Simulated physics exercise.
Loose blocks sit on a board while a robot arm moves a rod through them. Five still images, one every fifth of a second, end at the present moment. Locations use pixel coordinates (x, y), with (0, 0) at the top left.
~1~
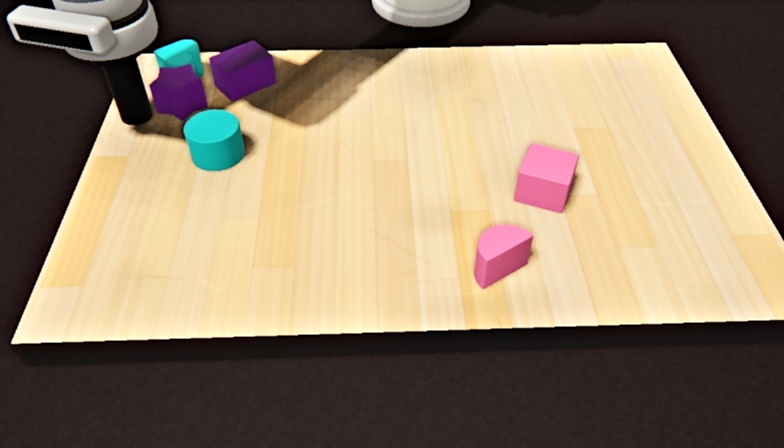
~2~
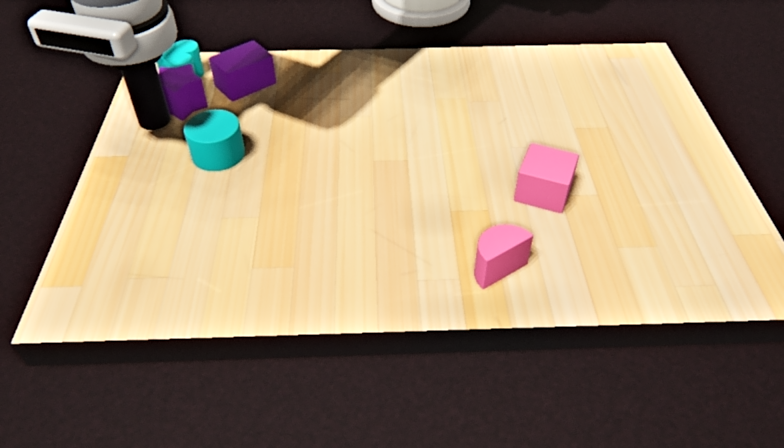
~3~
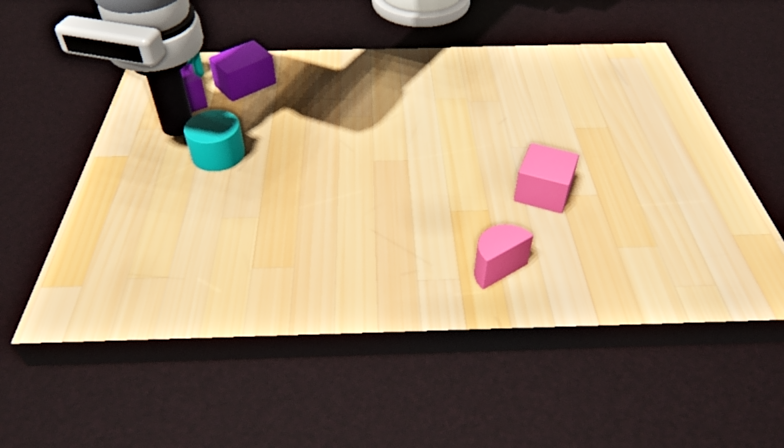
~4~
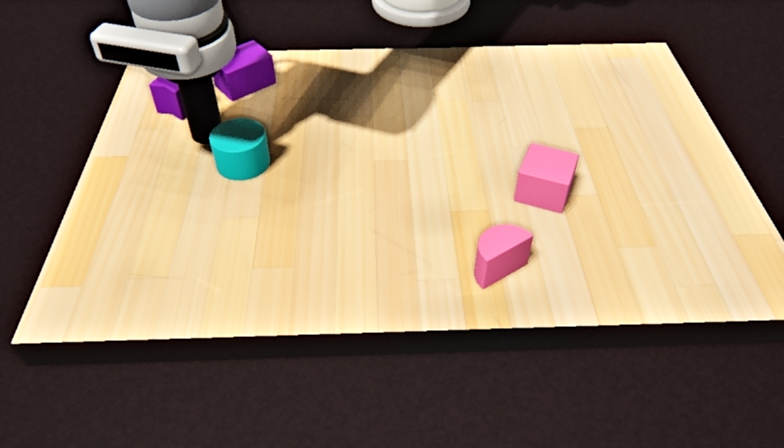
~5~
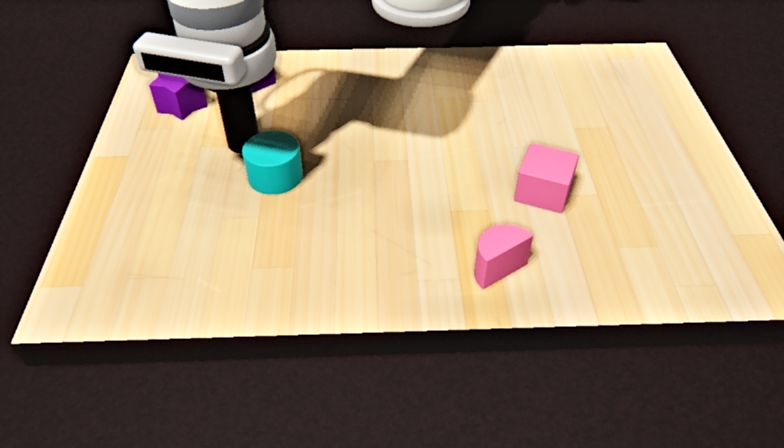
A robot arm's black rod moving right and pushing a turquoise cylinder across a wooden board, past purple blocks near the corner.
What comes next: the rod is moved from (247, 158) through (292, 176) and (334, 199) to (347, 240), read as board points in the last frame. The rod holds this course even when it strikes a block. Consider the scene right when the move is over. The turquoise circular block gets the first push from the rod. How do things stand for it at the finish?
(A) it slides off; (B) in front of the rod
B (in front of the rod)
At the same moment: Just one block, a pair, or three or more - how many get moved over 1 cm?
I'm going with one.
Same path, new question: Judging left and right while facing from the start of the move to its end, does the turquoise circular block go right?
Final answer: Yes.
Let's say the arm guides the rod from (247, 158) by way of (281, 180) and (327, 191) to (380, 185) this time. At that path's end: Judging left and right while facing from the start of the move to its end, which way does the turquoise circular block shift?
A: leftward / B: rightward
I choose B.
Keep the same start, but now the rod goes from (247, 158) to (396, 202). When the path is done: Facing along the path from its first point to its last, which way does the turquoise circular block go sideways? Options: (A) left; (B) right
Choice B: Right.
The first path, step by step. One third of the way, rod at (290, 162); turquoise circular block at (311, 171).
Two thirds of the way, rod at (333, 186); turquoise circular block at (342, 202).
At the end, rod at (346, 227); turquoise circular block at (355, 247).
